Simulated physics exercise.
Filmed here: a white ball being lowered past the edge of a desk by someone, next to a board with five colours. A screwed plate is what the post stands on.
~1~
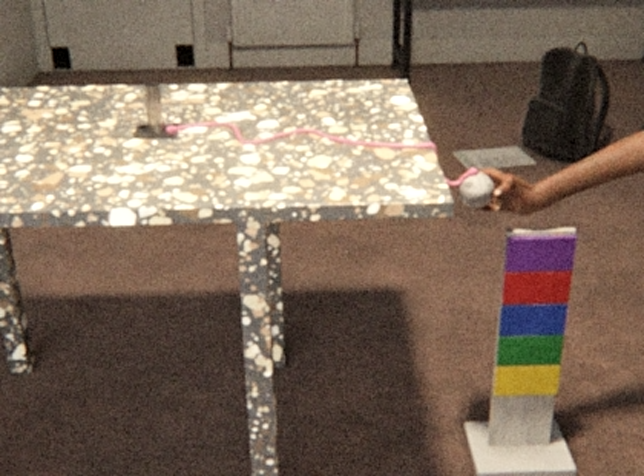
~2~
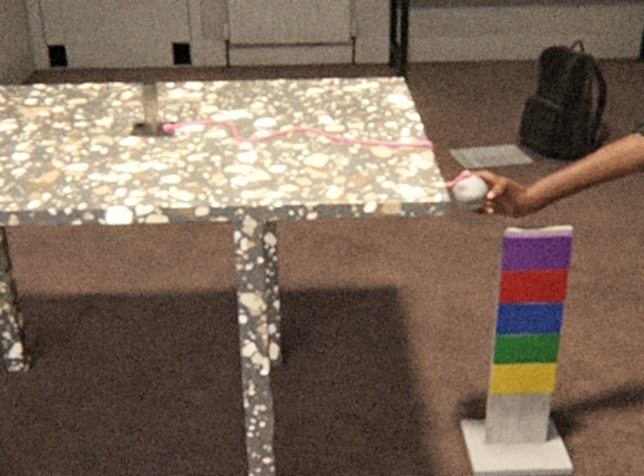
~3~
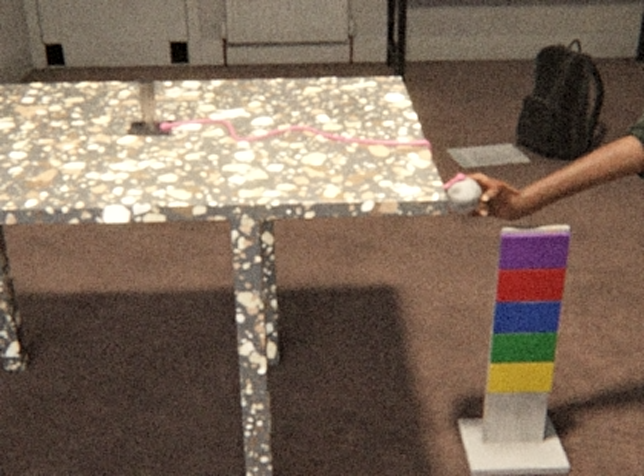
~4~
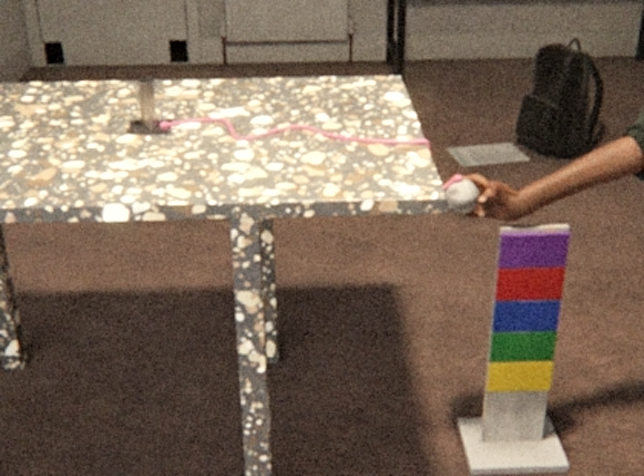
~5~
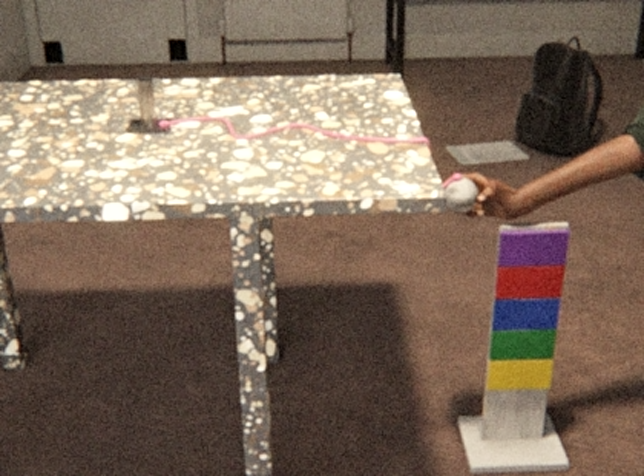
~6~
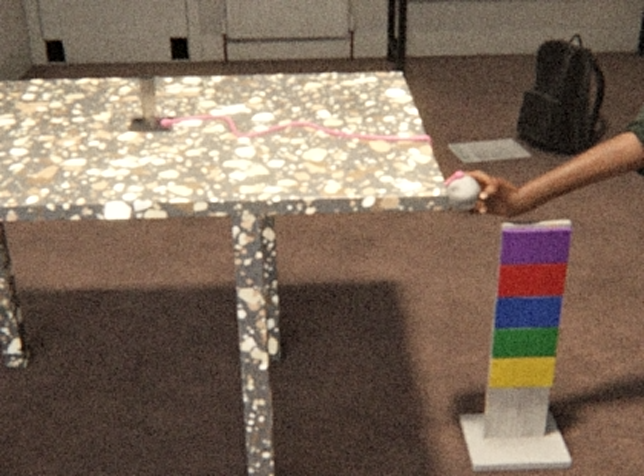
We see a hand holding a white ball at the right edge of a speckled table, a pink lead running from it to a post, beside a color-banded stand; the hand and ball barely move.
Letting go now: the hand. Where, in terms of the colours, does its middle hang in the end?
The red one.
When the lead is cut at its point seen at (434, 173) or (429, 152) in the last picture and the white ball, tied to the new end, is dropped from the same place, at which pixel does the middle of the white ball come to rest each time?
In turn, around (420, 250) and around (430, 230).
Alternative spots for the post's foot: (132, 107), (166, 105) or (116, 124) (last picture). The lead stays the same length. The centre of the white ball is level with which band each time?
In turn, purple, then red, then purple.
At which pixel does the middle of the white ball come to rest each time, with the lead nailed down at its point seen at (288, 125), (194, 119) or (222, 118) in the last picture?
About (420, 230), (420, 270) and (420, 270).
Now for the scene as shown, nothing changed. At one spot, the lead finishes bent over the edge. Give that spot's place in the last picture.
Look near (361, 137).
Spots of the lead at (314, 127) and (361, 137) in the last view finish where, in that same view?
Well, the first one sits at (370, 131), and the second one sits at (425, 138).
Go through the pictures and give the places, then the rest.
White ball (476, 190); purple (541, 255); red (537, 289); blue (534, 321); green (530, 352); yellow (527, 381), in the first picture.
White ball (470, 193); lead through (199, 124) (237, 137) (289, 131) (350, 141) (421, 145), in the second picture.
White ball (464, 196), in the third picture.
White ball (461, 197); lead through (196, 121) (234, 135) (286, 128) (347, 139) (418, 143), in the fourth picture.
White ball (460, 195), in the fifth picture.
White ball (462, 193); lead through (197, 119) (235, 132) (287, 125) (349, 136) (419, 139), in the sixth picture.
Early on, ball near (393, 266); level with red.
Midway, ball near (416, 277); level with red.
Finally, ball near (424, 279); level with red. The red one.
